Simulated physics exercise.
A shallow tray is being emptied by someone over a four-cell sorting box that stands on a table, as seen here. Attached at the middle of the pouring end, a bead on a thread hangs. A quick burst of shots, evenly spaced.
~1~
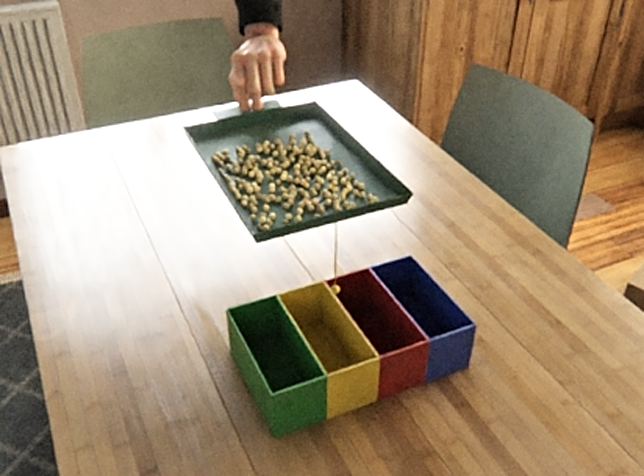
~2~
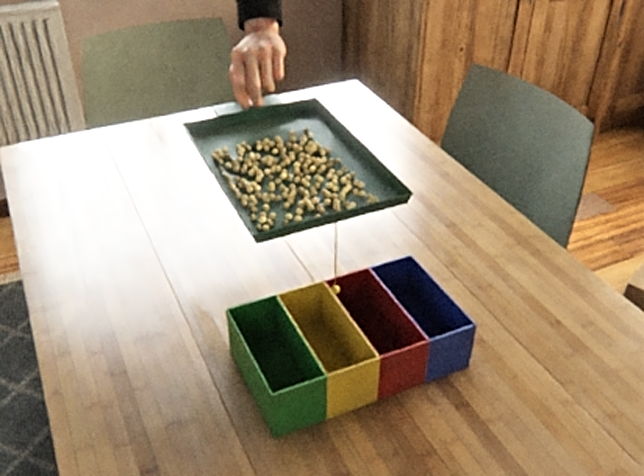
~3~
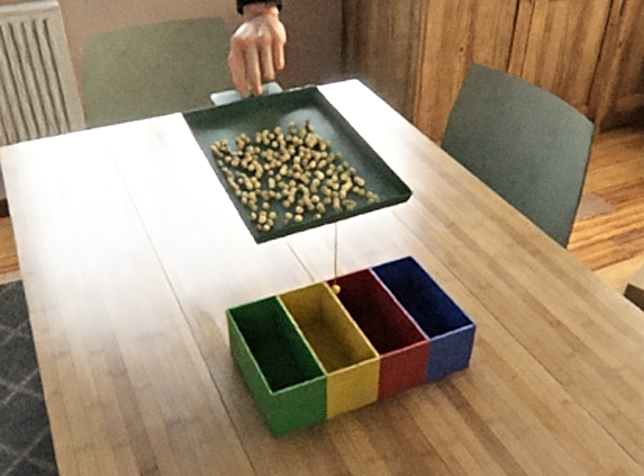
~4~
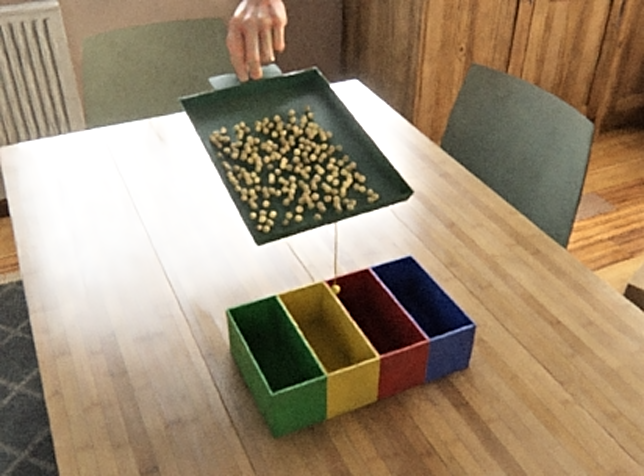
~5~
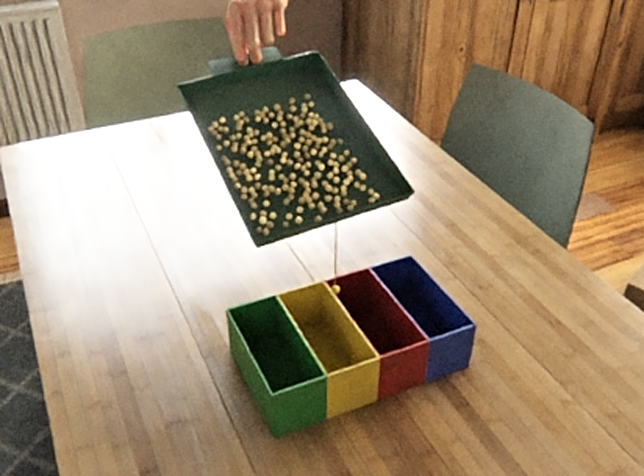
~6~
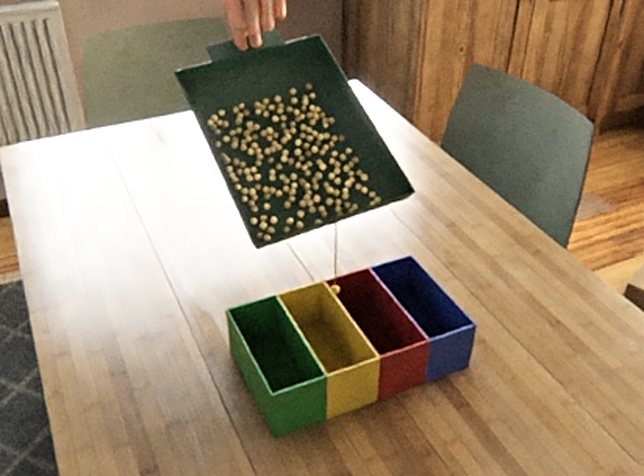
At a wooden table, a hand held a dark tray of small, round, tan beans above a box with green, yellow, red and blue compartments, then raised the tray's far end, tilting it steadily steeper.
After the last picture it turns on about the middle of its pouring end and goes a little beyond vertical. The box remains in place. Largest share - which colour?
Green cell.
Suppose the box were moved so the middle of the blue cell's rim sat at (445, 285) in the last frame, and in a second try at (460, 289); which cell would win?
The green one, then that green cell.
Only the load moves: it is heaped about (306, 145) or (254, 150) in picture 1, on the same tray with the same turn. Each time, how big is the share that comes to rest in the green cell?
Estimates in order: 50 percent, 70 percent.
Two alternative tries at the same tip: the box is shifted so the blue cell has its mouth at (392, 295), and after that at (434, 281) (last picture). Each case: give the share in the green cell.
First position: Some 30 %; second position: Some 60 %.
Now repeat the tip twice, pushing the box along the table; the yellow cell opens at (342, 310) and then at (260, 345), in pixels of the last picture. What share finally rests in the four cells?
You'd get 80 per cent first and 100 per cent second.
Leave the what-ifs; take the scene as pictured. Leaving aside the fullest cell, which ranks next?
Second is yellow.
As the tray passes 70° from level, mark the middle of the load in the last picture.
The load is centred around (291, 231).
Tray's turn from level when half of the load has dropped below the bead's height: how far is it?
Roughly 100 degrees at that moment.
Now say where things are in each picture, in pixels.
The first frame shows corners of the pouring end (256, 231) and (408, 192), level; middle of the load (289, 179), soya beans; bead on its thread (335, 290); green cell (300, 403); yellow cell (353, 384); red cell (403, 366); blue cell (450, 350).
The second frame shows corners of the pouring end (256, 231) and (408, 191), level; middle of the load (289, 177).
The third frame shows corners of the pouring end (256, 233) and (408, 191), tipped barely, lowest at the left corner; middle of the load (289, 173).
The fourth frame shows corners of the pouring end (256, 236) and (409, 190), tipped a little, lowest at the left corner; middle of the load (289, 167).
The fifth frame shows corners of the pouring end (257, 239) and (409, 190), tipped clearly, lowest at the left corner; middle of the load (290, 163).
The sixth frame shows corners of the pouring end (257, 241) and (410, 189), tipped clearly, lowest at the left corner; middle of the load (290, 161), the larger part on the move; green cell (300, 403); yellow cell (353, 384); red cell (403, 366); blue cell (450, 350).
Just after the last frame, tray tipped steeply; the larger part on the tray; about a tenth in the green cell; just a few in the yellow cell; about a tenth falling or outside the box.
A moment on, tray tipped past a quarter turn; just a few on the tray; roughly half in the green cell; roughly a third in the yellow cell; just a few in the red cell; about a tenth falling or outside the box.
Further on, tray tipped past a quarter turn; roughly two thirds in the green cell; roughly a third in the yellow cell; just a few in the red cell; just a few falling or outside the box.
When it is over, tray tipped past a quarter turn; roughly two thirds in the green cell; roughly a third in the yellow cell; just a few in the red cell; not one in the blue cell; just a few outside the box.
